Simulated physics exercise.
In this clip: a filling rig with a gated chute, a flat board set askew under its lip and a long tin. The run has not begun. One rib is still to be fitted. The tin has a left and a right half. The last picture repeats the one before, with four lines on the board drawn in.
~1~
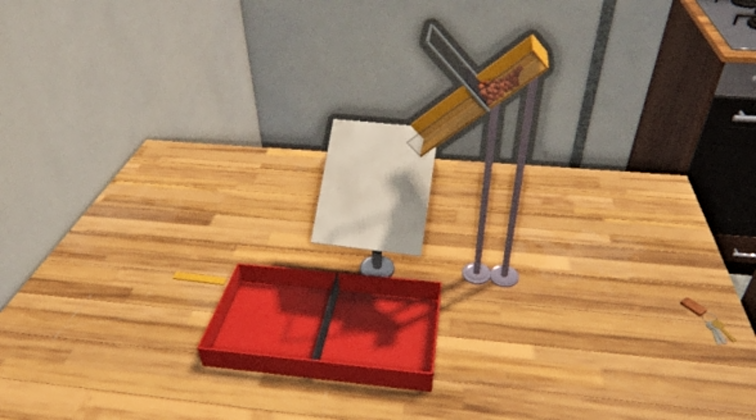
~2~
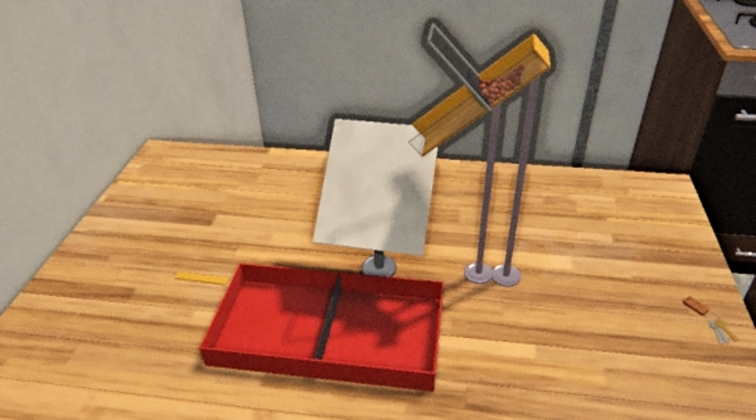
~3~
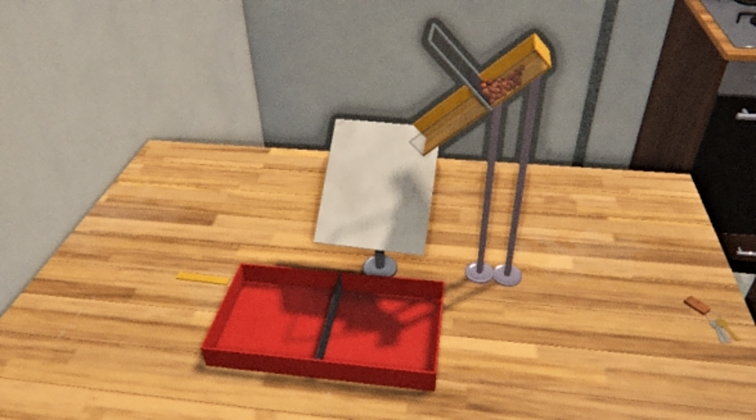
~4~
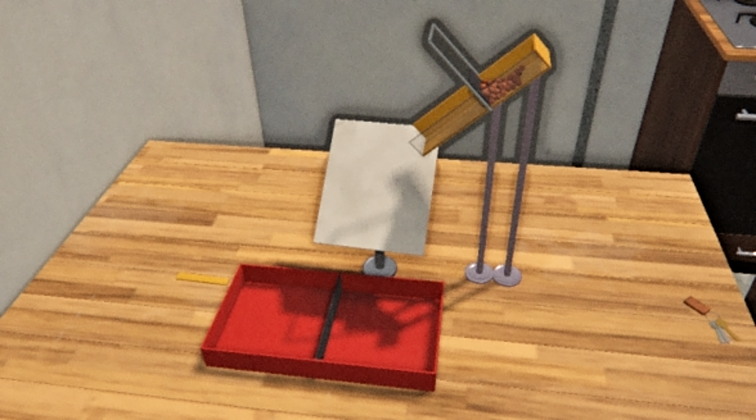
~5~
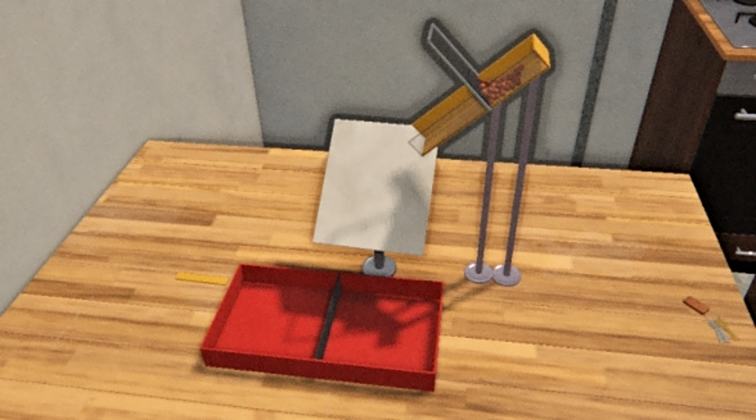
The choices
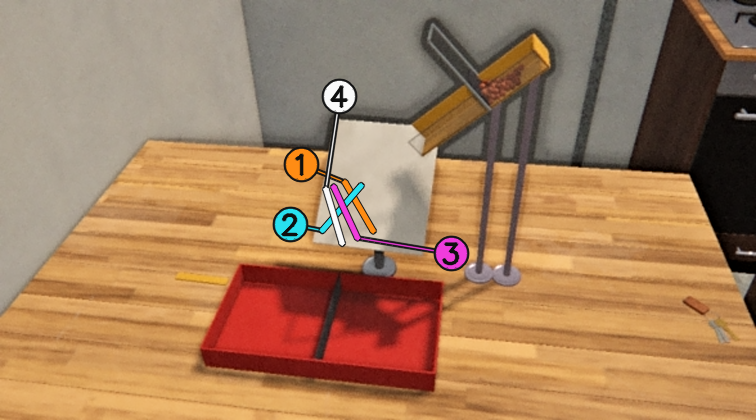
The footage shows a raised, sloping wooden chute holding reddish pellets behind a closed gate, above a tilted pale board and a red tin divided by a dark wall on a wooden table; nothing noticeably moves apart from a very slight shift in the view.
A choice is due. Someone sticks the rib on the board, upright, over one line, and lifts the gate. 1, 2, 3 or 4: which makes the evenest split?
2 works best here.
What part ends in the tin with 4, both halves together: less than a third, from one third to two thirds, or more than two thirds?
More than two thirds.
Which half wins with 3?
Right.
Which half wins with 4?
Right.
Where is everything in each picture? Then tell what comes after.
The first picture shows load behind the gate at (497, 87), clay pellets; lip of the chute at (422, 148), sloping fairly steeply.
The second picture shows middle of the board at (377, 184), tilted fairly steeply; middle of its low edge at (367, 249); of its high edge at (387, 123).
The third picture shows front corners of the tin at (201, 348) and (435, 373); front end of its middle wall at (315, 360); gate still shut at (473, 79).
The fourth picture shows middle of the load at (499, 86); lip at (425, 148).
The fifth picture shows middle of the load at (498, 86); lip at (424, 148).
On the marked copy, line 1 from (344, 182) to (373, 231); line 2 from (361, 185) to (322, 230); line 3 from (333, 186) to (357, 238); line 4 from (325, 189) to (342, 243).
With 1, of what is caught, a small part in the left half, nearly all in the right.
With 2, of what is caught, about two thirds in the left half, about a third in the right.
With 3, of what is caught, a stray few in the left half, nearly all in the right.
With 4, of what is caught, a stray few in the left half, nearly all in the right.
